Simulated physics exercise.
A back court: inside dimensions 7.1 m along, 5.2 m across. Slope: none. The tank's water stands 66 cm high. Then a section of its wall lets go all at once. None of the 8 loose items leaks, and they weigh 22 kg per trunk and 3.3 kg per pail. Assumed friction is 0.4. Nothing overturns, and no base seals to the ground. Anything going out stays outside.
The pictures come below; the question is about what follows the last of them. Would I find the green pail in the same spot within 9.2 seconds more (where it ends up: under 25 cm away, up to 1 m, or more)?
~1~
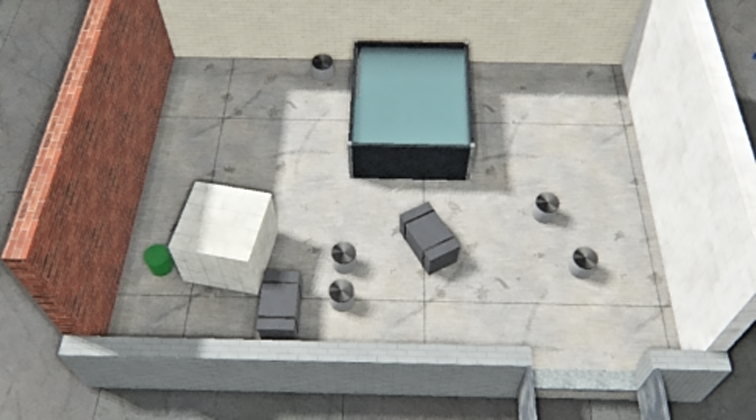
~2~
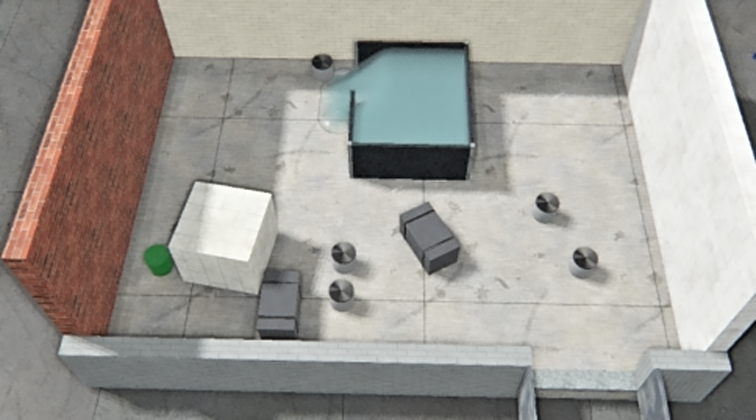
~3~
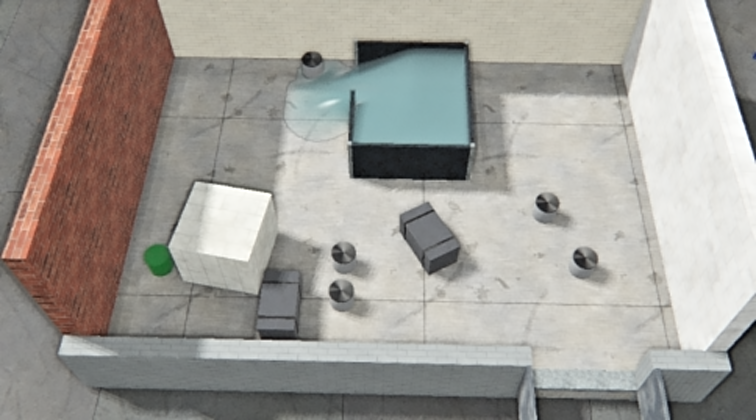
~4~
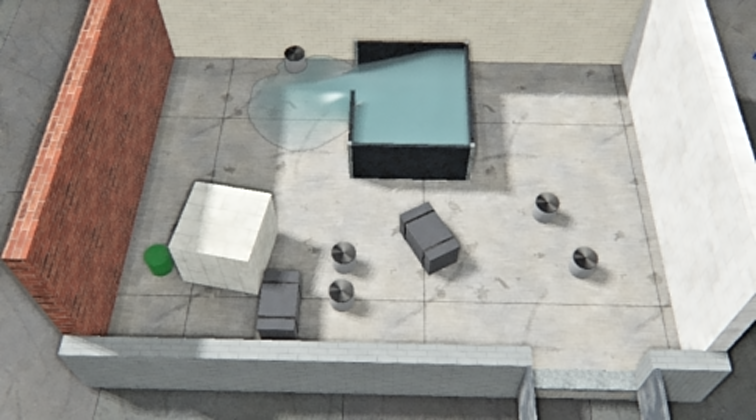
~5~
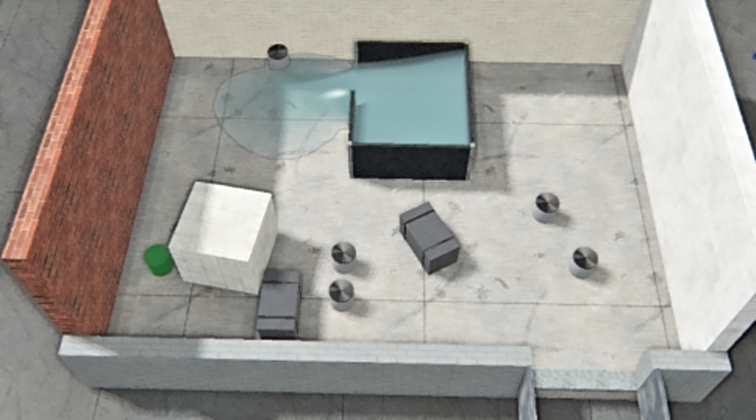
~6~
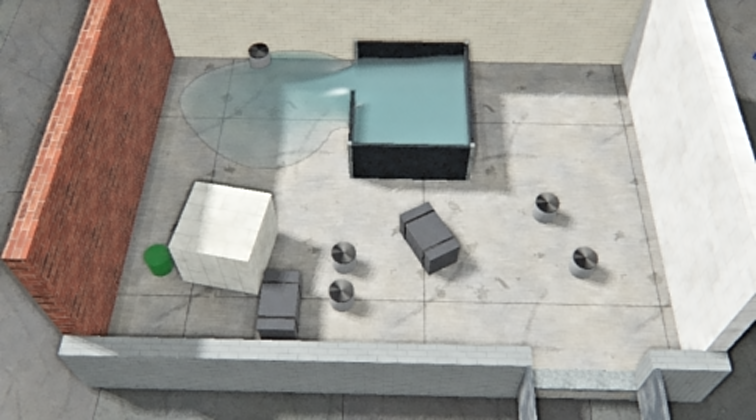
It ends well away.
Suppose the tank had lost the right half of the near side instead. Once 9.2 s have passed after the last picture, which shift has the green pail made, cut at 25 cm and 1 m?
Outcome for the green pail: Long-distance displacement.
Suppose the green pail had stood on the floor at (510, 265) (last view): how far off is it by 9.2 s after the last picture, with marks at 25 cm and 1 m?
Well, it is shoved a long way.
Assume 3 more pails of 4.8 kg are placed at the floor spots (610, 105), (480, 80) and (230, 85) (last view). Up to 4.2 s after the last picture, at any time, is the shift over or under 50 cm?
In the order listed: Behind the line; behind the line; across the line.
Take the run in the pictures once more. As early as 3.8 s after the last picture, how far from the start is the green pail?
I'd guess some 120 cm by then.
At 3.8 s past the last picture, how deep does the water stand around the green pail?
Roughly 9 cm deep.
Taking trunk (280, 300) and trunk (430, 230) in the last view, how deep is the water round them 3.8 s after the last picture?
Roughly 4 and 2 cm.
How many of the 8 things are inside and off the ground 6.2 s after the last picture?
At that point I count 4.
Then, 1.2 s after the last picture the green pail is near (156, 255), 0.0 m from its start, aground; 0 of 8 are out; 1 afloat.
Then, 3.8 s after the last picture the green pail is near (238, 290), 1.2 m from its start, afloat; 0 of 8 are out; 2 afloat.
Then, 6.2 s after the last picture the green pail is near (402, 259), 3.2 m from its start, afloat; 0 of 8 are out; 4 afloat.
Then, 9.2 s after the last picture the green pail is near (509, 263), 4.5 m from its start, afloat; 0 of 8 are out; 7 afloat.
